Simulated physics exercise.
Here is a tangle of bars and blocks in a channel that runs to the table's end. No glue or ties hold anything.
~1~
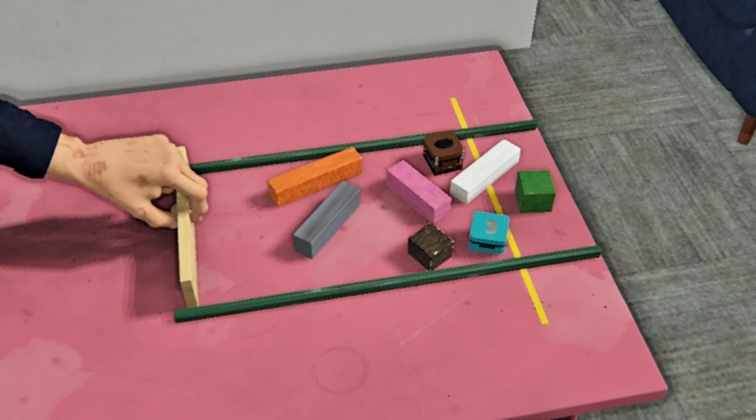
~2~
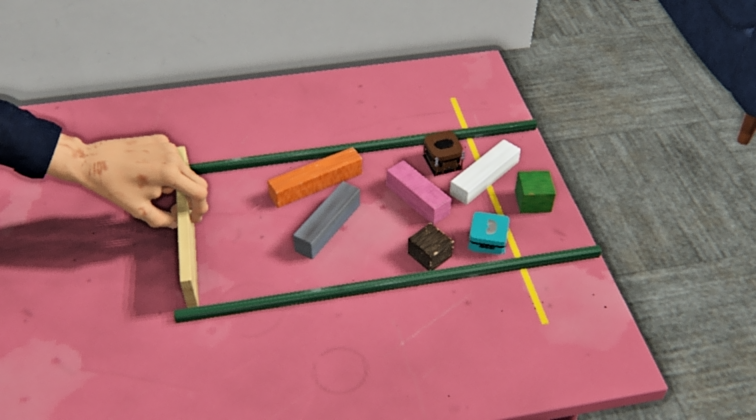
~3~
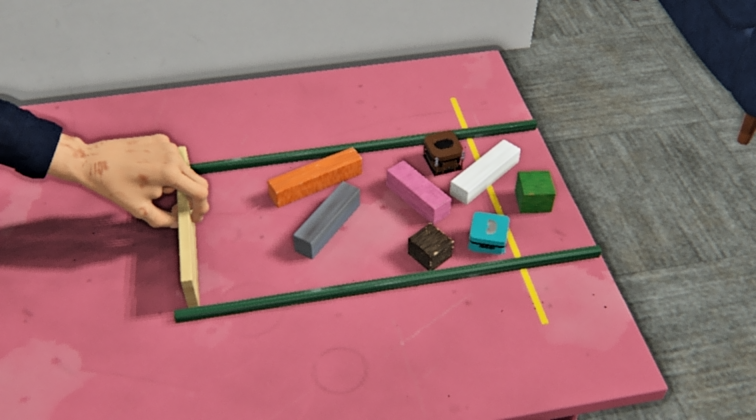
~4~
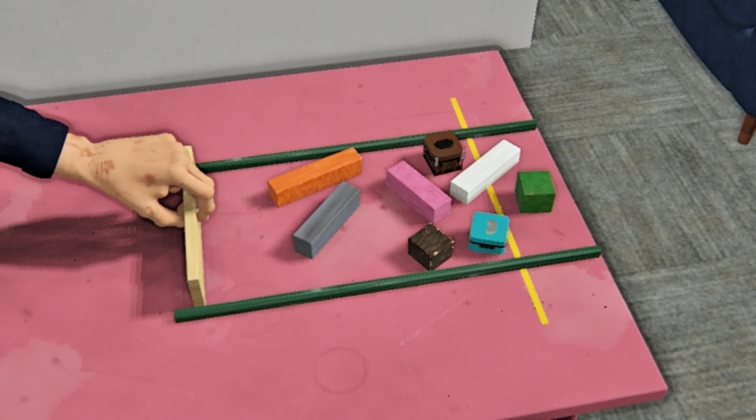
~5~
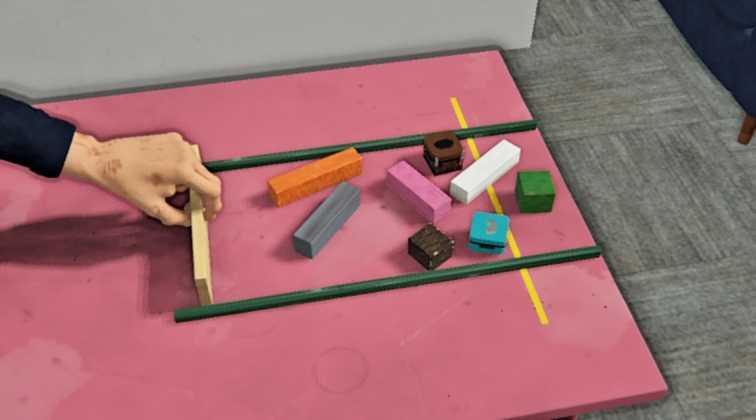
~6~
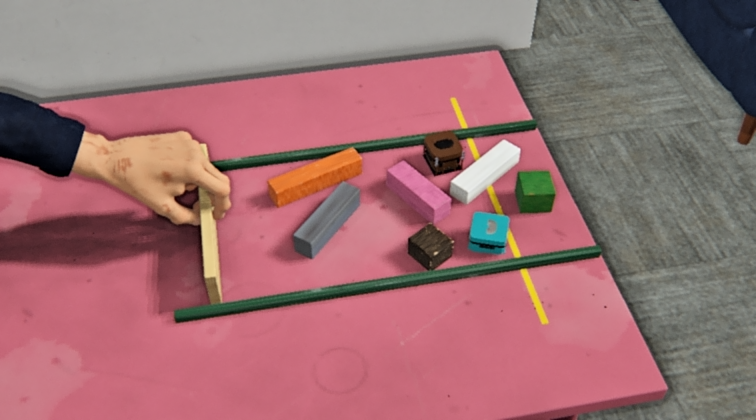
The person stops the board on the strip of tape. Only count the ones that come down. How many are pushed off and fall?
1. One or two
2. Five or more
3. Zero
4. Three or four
One or two.
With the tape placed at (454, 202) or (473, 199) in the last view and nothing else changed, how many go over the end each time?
Tallies: 0, 0.
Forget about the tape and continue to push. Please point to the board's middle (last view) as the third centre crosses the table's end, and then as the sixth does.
At the first moment about (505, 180), at the next about (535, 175).
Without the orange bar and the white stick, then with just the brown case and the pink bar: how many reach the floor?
Well, the first time you'd get 0, and the next time 0.
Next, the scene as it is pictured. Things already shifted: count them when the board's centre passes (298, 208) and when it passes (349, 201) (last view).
In order, the tallies are 2 and 3.
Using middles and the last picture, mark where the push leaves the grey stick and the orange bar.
In the last picture the grey stick sits at (508, 198) while the orange bar sits at (520, 143).
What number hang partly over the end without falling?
You'd get 4.
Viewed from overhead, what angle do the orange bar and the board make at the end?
Misalignment: Close to 60°.
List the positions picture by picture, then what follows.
Green block (535, 192); white stick (485, 171); turquoise case (489, 235); board (186, 224); tape (493, 196), in the first picture.
White stick (485, 172); black block (430, 247), in the second picture.
Turquoise case (489, 235); grey stick (328, 219), in the third picture.
Green block (535, 192); pink bar (418, 192), in the fourth picture.
White stick (485, 172); board (200, 222), in the fifth picture.
Green block (535, 192); white stick (485, 172); turquoise case (489, 235); board (208, 221); tape (493, 196), in the sixth picture.
Soon after, none off yet; green block at rest near (535, 192); white stick at rest near (485, 172); turquoise case at rest near (489, 235).
In the end, the number that fall off is one or two; gone, white stick.
